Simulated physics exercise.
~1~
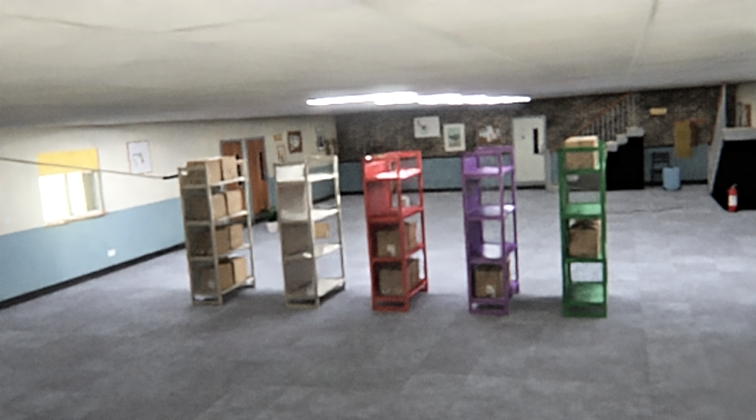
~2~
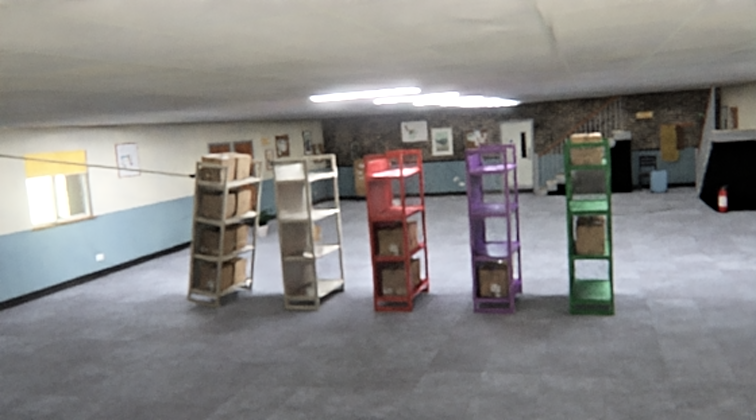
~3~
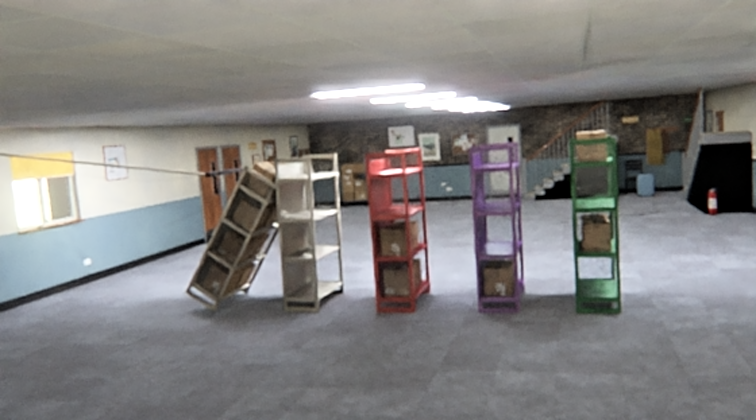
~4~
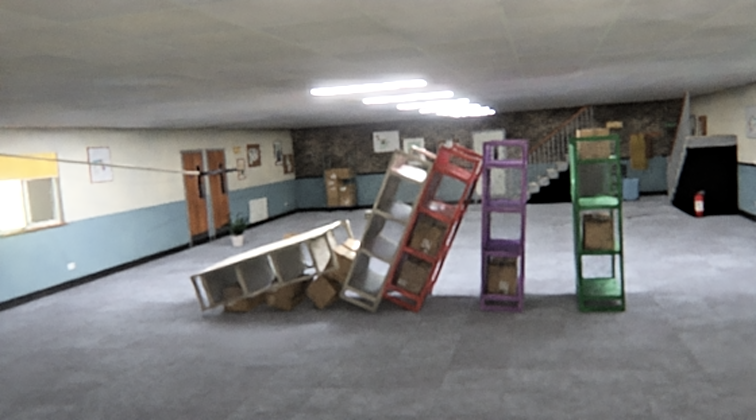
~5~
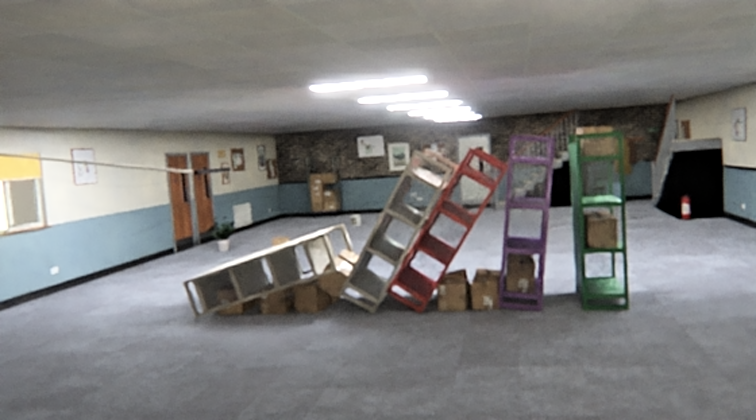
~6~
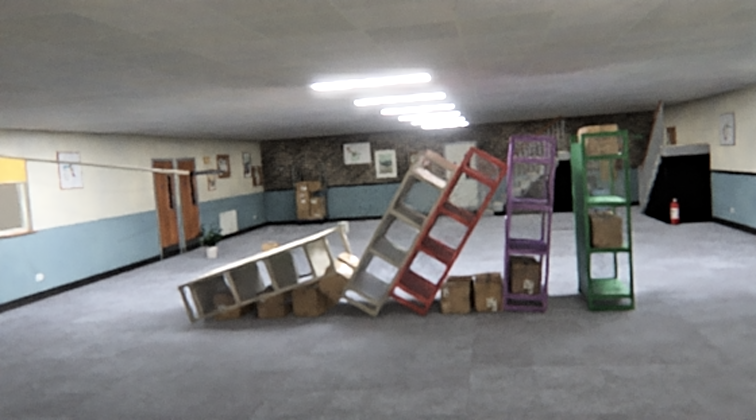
Five shelving racks in a row, a pole toppling the first, the next two leaning, boxes spilling, purple and green left standing.
